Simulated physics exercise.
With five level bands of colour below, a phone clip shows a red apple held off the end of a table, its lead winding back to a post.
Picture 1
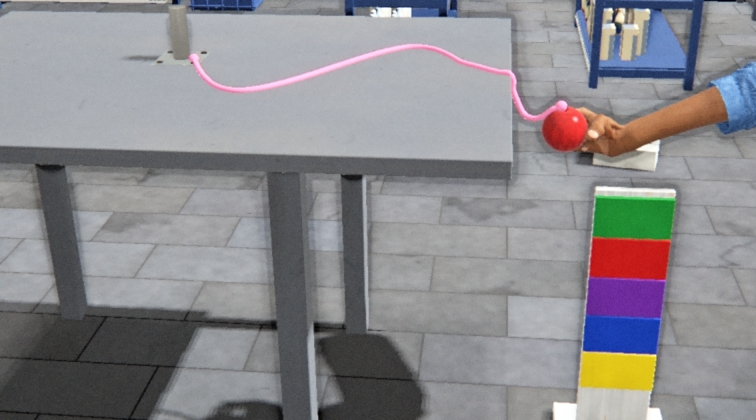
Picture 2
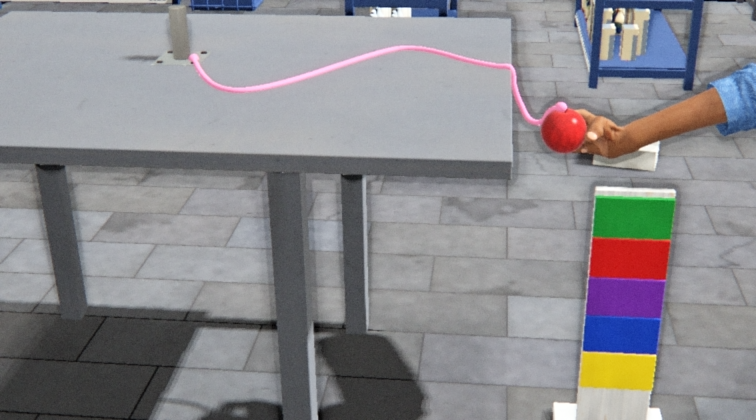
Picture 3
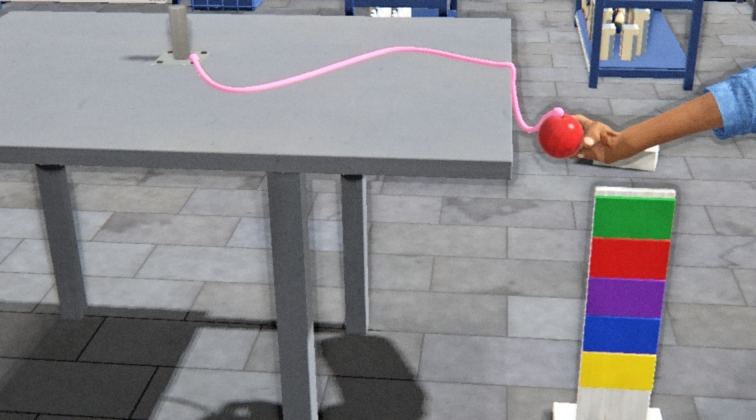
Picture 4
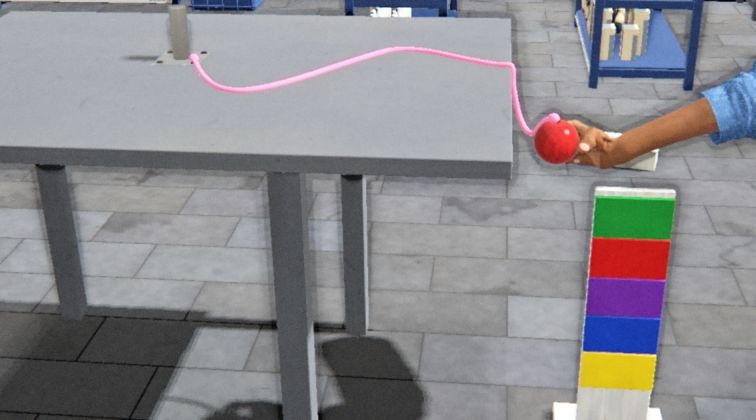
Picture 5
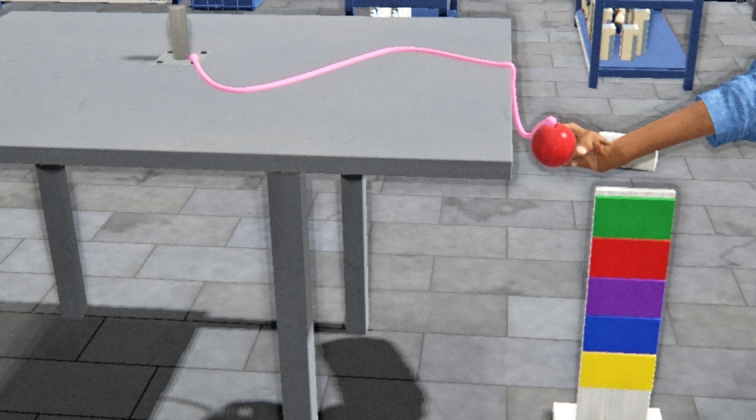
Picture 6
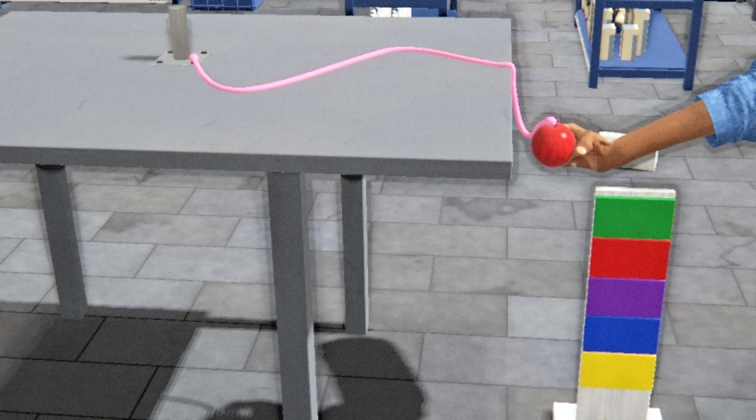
The video shows a hand holding a red apple beyond the right edge of a gray table, its slack pink lead winding back to a post, above five colored bands; the hand lowers the apple slightly, moving a little left.
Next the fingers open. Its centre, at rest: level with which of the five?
Blue.
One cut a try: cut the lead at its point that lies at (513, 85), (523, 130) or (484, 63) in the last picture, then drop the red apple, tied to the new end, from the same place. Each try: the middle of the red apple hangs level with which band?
Try 1 - red; try 2 - purple; try 3 - green.
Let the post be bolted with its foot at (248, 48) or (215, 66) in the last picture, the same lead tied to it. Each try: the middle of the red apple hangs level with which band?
It comes out yellow the first time and yellow the second time.
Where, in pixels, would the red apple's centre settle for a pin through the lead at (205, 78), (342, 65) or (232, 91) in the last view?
Those spots come out as (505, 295), (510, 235) and (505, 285).
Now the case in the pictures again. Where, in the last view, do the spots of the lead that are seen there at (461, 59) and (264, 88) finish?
They finish close to (507, 158) and close to (338, 67).
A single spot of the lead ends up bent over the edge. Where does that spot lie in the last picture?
Roughly (398, 50).
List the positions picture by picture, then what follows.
Red apple (565, 129); green (634, 220); red (629, 260); purple (625, 299); blue (621, 336); yellow (617, 373), in the first picture.
Red apple (564, 131); lead through (201, 73) (264, 88) (343, 64) (422, 49) (501, 67), in the second picture.
Red apple (561, 136), in the third picture.
Red apple (556, 142); lead through (201, 73) (264, 88) (343, 64) (423, 51) (509, 69), in the fourth picture.
Red apple (554, 145), in the fifth picture.
Red apple (553, 145); lead through (201, 73) (264, 88) (343, 64) (423, 51) (509, 69), in the sixth picture.
Early on, apple near (511, 296); level with purple.
Midway, apple near (489, 325); level with blue.
Finally, apple near (499, 326); level with blue. At blue.
